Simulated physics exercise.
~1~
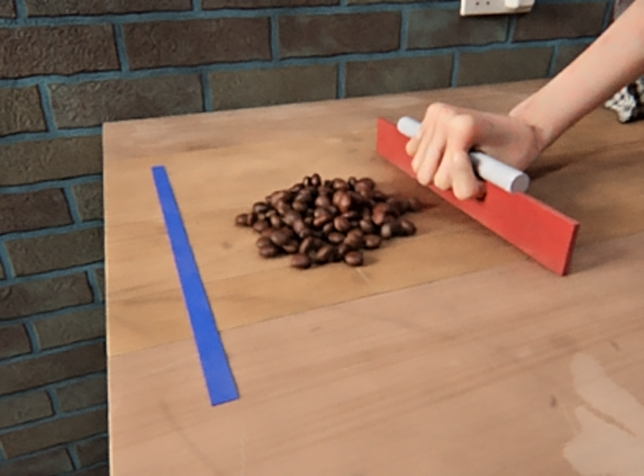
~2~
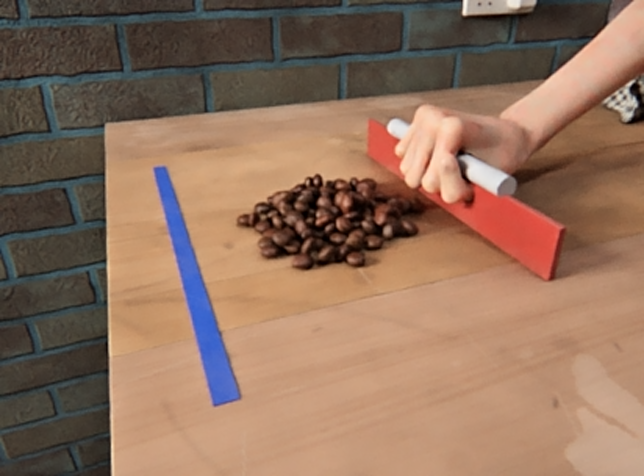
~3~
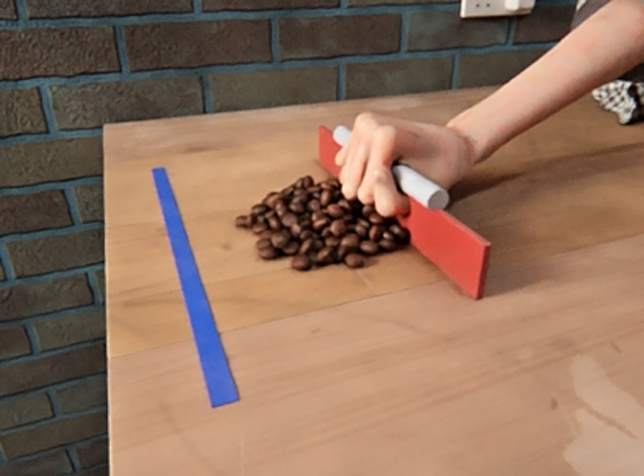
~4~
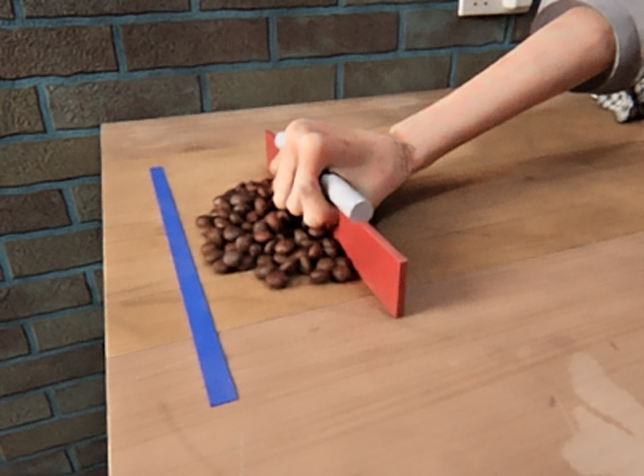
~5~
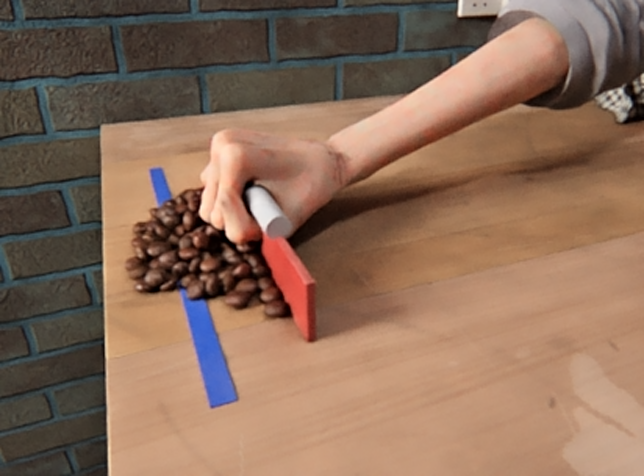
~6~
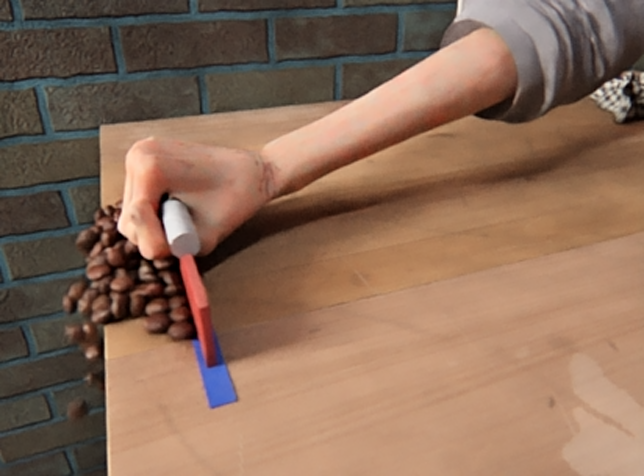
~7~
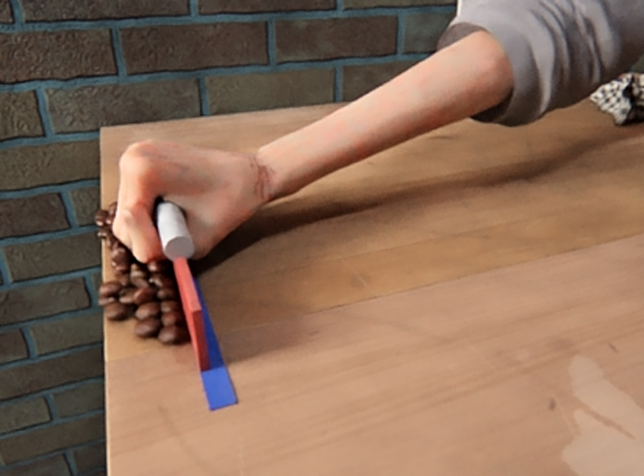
On a wooden table against a brick wall, a hand pushed a red scraper left into a pile of coffee beans, sliding them across the blue tape until some dropped off the edge, then stopped at the tape with the remaining beans still beside the blade.
